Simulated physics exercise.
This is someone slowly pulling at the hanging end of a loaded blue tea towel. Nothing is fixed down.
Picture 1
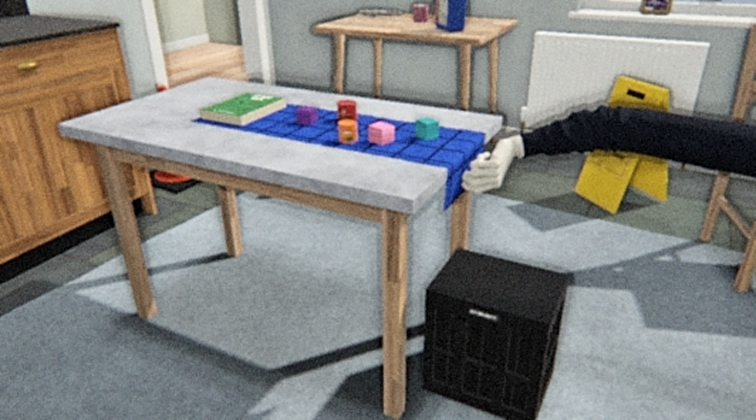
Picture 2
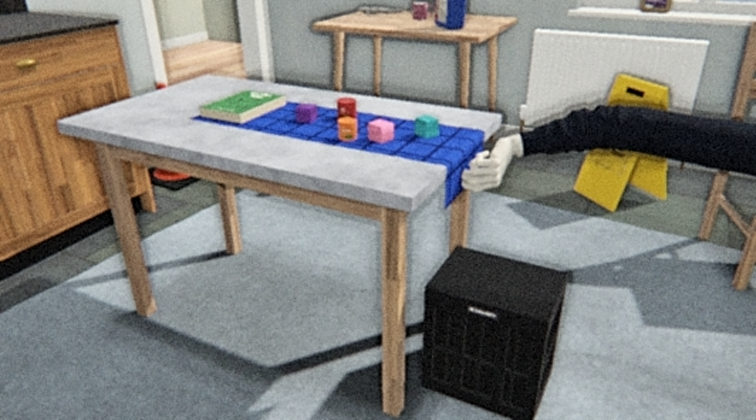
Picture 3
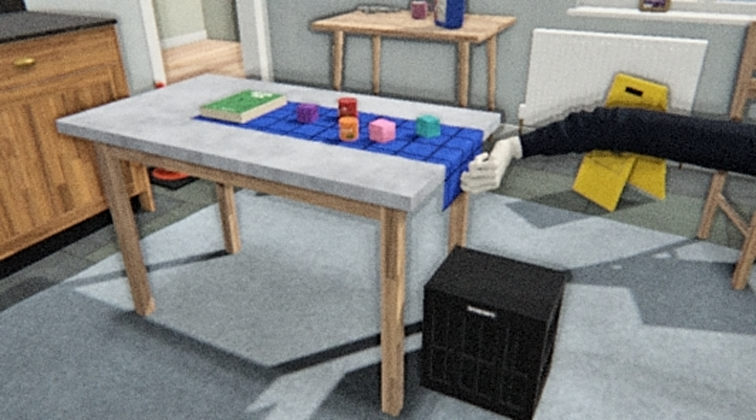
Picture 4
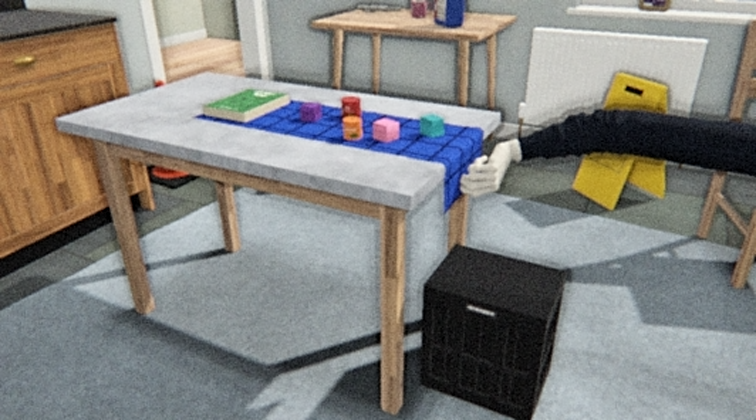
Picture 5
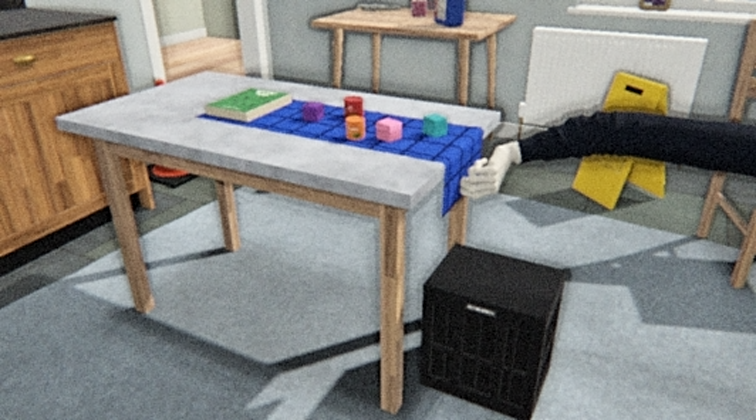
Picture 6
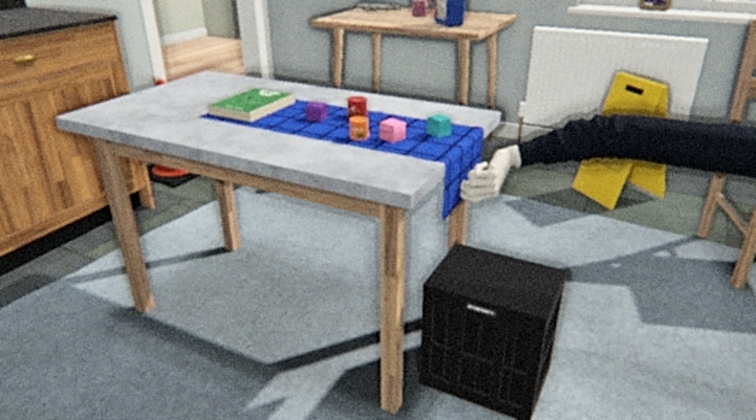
A gloved hand on a dark-sleeved arm grips the hanging end of a blue cloth on a grey-topped wooden table, seen from slightly above in a room. A green book, purple, pink and turquoise cubes and small red and orange objects sit on the cloth, with a black crate below. The hand slowly draws the cloth slightly down, its load shifting a little right together.
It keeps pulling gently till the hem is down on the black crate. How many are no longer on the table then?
It carries off two.
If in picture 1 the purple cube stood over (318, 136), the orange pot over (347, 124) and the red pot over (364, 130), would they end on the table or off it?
The purple cube remains up, the orange pot keeps its place on top, the red pot does not fall.
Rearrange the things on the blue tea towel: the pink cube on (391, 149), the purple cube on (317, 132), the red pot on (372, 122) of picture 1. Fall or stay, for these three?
The pink cube drops off; the purple cube keeps its place on top; the red pot stays on.
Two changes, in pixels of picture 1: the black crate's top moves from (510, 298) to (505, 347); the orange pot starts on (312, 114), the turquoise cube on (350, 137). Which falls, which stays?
The orange pot survives; the turquoise cube is carried off.
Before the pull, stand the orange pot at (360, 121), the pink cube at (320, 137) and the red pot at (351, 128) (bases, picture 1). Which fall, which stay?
The orange pot survives; the pink cube stays on; the red pot survives.
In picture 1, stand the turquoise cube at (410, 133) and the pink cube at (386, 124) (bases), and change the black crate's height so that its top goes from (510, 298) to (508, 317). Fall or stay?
The turquoise cube is carried off, the pink cube drops off.
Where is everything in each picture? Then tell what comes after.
In the first frame, hem (444, 212); turquoise cube (427, 120); pink cube (381, 125); orange pot (348, 122); red pot (347, 102); purple cube (307, 108); top of the crate (510, 298).
In the second frame, hem (444, 210); turquoise cube (427, 118).
In the third frame, hem (442, 212); pink cube (382, 123).
In the fourth frame, hem (444, 215); orange pot (352, 119); top of the crate (508, 294).
In the fifth frame, hem (442, 218); red pot (353, 98).
In the sixth frame, hem (443, 221); turquoise cube (439, 117); pink cube (393, 122); orange pot (359, 119); red pot (357, 98); purple cube (316, 104).
Early on, hem near (461, 236); turquoise cube gone.
Midway, hem on the crate; turquoise cube and pink cube gone.
Finally, hem on the crate; turquoise cube and pink cube gone. The answer is two.
